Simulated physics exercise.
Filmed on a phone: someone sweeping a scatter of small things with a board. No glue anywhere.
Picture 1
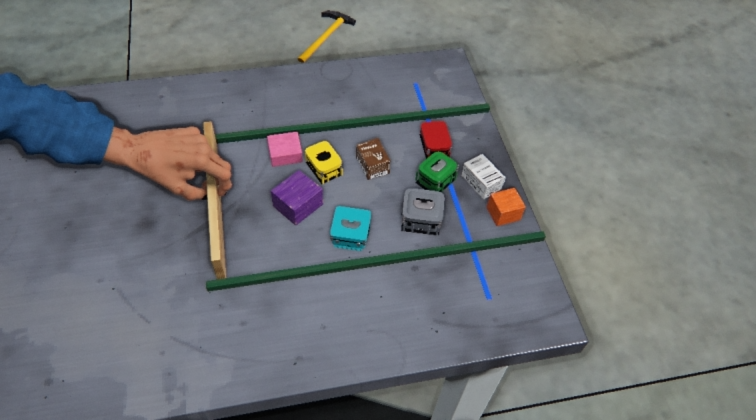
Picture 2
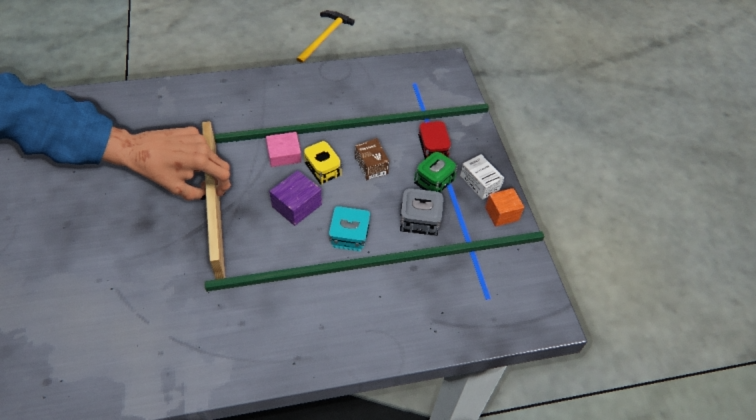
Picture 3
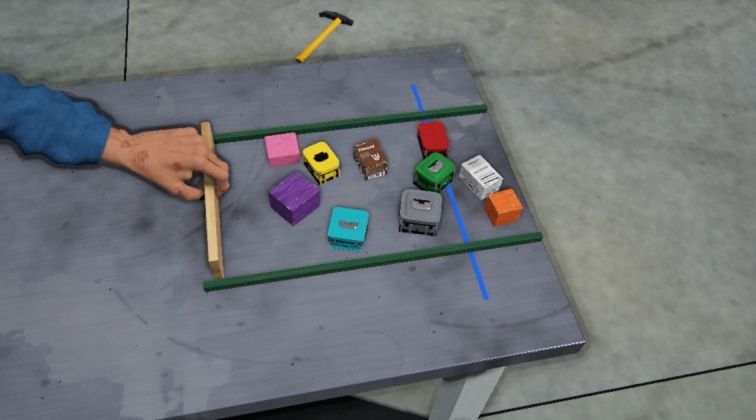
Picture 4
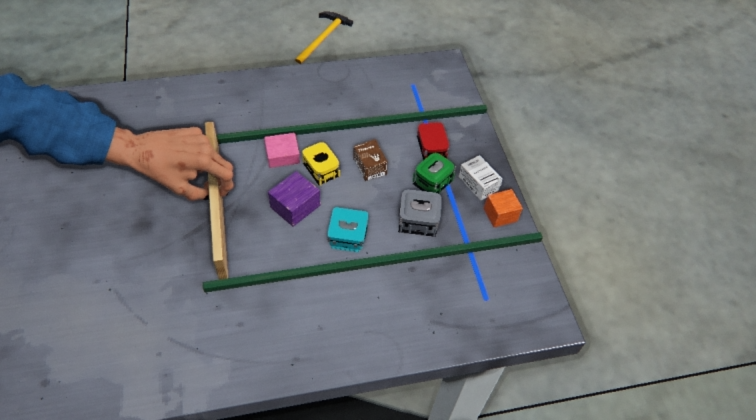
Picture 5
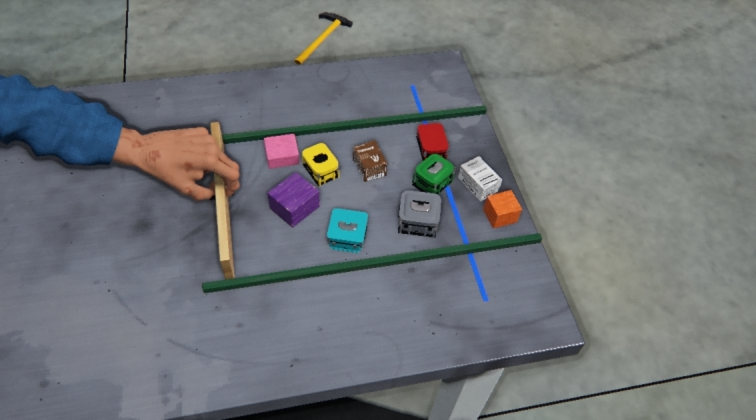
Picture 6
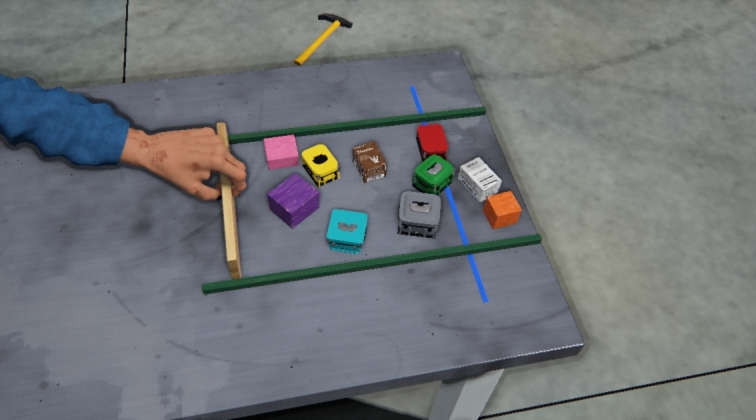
A hand in a blue sleeve held a wooden board upright between two green rails on a table, then slid it slightly right toward the scattered colorful blocks and cases, which stayed put.
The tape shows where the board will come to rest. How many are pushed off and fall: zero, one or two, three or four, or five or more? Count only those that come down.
In the end the number that fall off is one or two.
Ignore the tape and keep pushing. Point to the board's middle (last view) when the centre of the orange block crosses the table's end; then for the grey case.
About (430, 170), and (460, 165) for the other.
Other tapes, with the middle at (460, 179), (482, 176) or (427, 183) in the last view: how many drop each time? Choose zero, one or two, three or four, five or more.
One after another: 3 or 4; more than four; zero.
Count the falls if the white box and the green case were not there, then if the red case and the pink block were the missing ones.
It would be 1 and 2.
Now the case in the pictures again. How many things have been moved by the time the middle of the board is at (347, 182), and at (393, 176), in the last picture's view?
First 5, then 9.
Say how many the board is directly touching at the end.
4 of them.
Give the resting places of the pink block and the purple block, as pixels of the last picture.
Near (442, 127) and (468, 185).
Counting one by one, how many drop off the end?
Fallen: 2.
Soon after, none off yet; orange block at rest near (502, 210); white box at rest near (479, 179); red case at rest near (432, 144).
After that, none off yet; orange block at rest near (502, 210); white box at rest near (479, 179); red case at rest near (433, 143).
And then, none off yet; orange block displaced a little near (515, 211); white box displaced about its own width near (505, 178); red case displaced about its own width near (453, 136).
In the end, the number that fall off is one or two; gone, white box and orange block.
